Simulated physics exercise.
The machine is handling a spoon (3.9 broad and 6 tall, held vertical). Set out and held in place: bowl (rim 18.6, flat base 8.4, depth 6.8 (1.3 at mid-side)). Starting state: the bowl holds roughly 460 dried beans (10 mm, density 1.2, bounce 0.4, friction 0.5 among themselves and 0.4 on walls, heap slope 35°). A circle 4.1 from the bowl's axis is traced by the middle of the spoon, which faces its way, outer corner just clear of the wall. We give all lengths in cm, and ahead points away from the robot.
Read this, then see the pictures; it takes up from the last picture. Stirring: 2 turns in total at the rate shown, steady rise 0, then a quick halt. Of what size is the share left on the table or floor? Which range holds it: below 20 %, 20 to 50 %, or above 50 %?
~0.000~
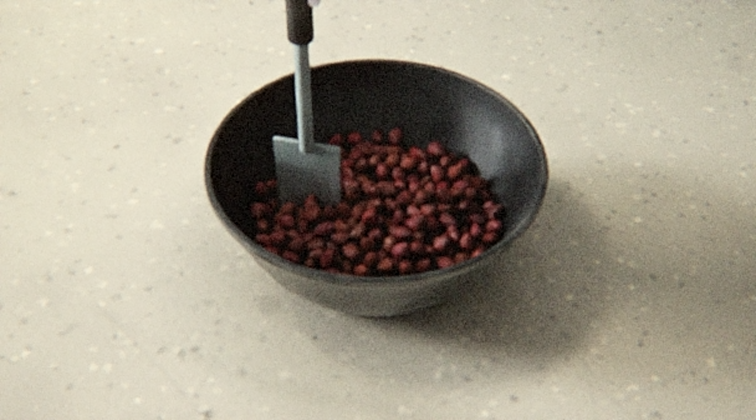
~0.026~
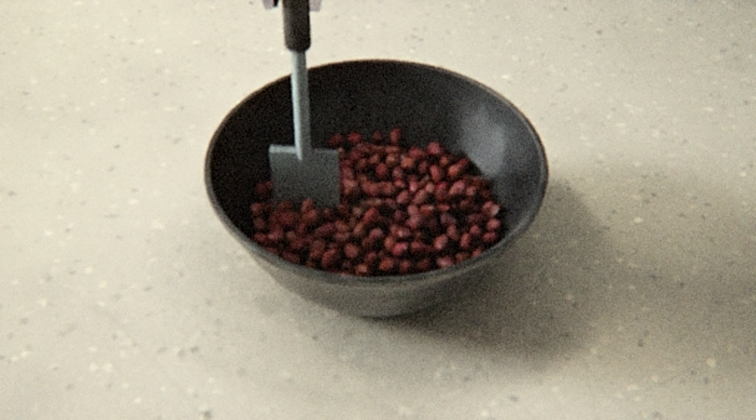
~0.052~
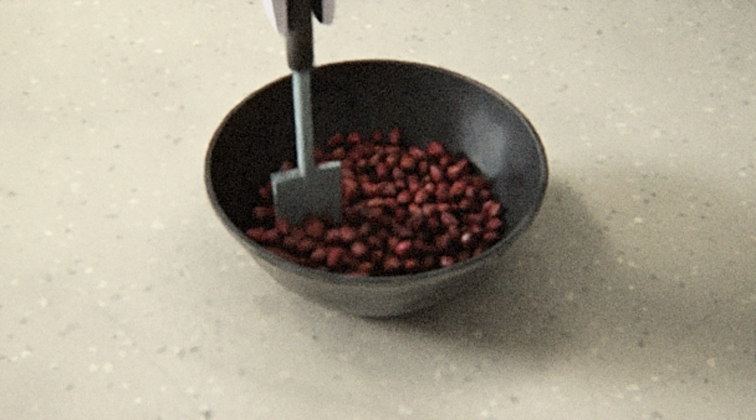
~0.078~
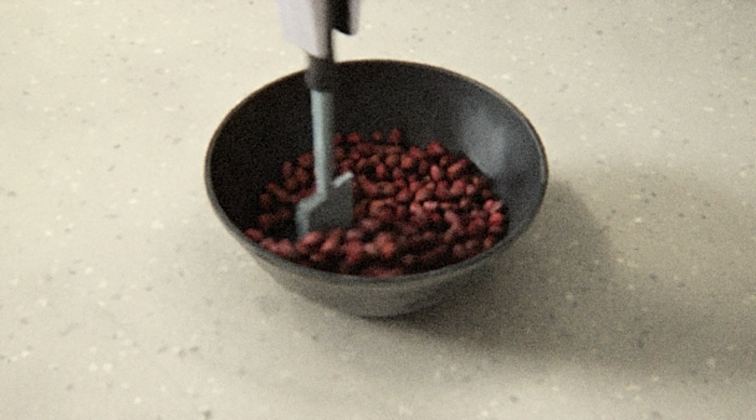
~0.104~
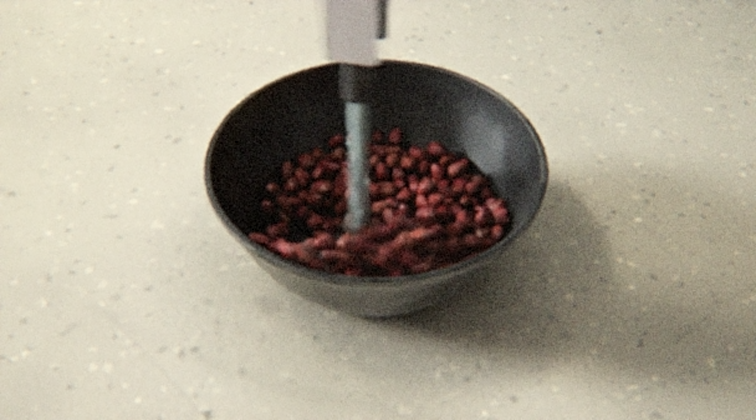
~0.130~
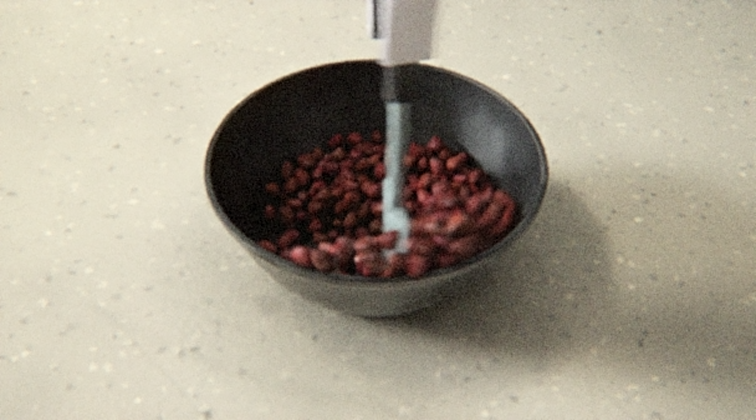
The range 20 to 50 %.
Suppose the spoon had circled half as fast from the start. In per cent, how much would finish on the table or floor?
5 %.
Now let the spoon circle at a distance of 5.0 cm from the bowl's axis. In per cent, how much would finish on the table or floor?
In that case some 45 %.
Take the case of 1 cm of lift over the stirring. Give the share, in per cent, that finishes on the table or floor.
Roughly 30 per cent.
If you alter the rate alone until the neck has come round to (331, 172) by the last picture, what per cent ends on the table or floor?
About 5 %.
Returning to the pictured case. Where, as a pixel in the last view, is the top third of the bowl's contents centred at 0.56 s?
The centre is roughly (492, 156).
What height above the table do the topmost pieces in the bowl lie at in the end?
The top sits some 6.5 cm up.
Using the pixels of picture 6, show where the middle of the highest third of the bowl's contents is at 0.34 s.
Look near (270, 154) for its middle.
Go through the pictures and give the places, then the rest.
The first frame shows spoon neck at (305, 122), 0° round; upper third of the load around (385, 212), from x 255 to 495, top at y 135; 460 in the bowl.
The second frame shows spoon neck at (303, 129), 9° round; upper third of the load around (380, 216), from x 255 to 495, top at y 135.
The third frame shows spoon neck at (306, 150), 35° round; upper third of the load around (368, 229), from x 255 to 495, top at y 135.
The fourth frame shows spoon neck at (326, 170), 63° round; upper third of the load around (378, 240), from x 255 to 500, top at y 135.
The fifth frame shows spoon neck at (359, 181), 91° round; upper third of the load around (400, 245), from x 260 to 505, top at y 135.
The sixth frame shows spoon neck at (397, 181), 119° round; upper third of the load around (435, 240), from x 265 to 510, top at y 135; 459 in the bowl, 1 in flight or on the tool.
After 0.34 s, 351° round, highest piece 10 above the table; 362 in the bowl, 37 on the table or floor, 61 in flight or on the tool.
After 0.56 s, 222° round, highest piece 9 above the table; 306 in the bowl, 138 on the table or floor, 16 in flight or on the tool.
After 0.87 s, 0° round, highest piece 6 above the table; 287 in the bowl, 173 on the table or floor.
After 1.57 s, 0° round, highest piece 6 above the table; 287 in the bowl, 173 on the table or floor.
At rest, 287 in the bowl, 173 on the table or floor. That is 38 % on the table or floor.
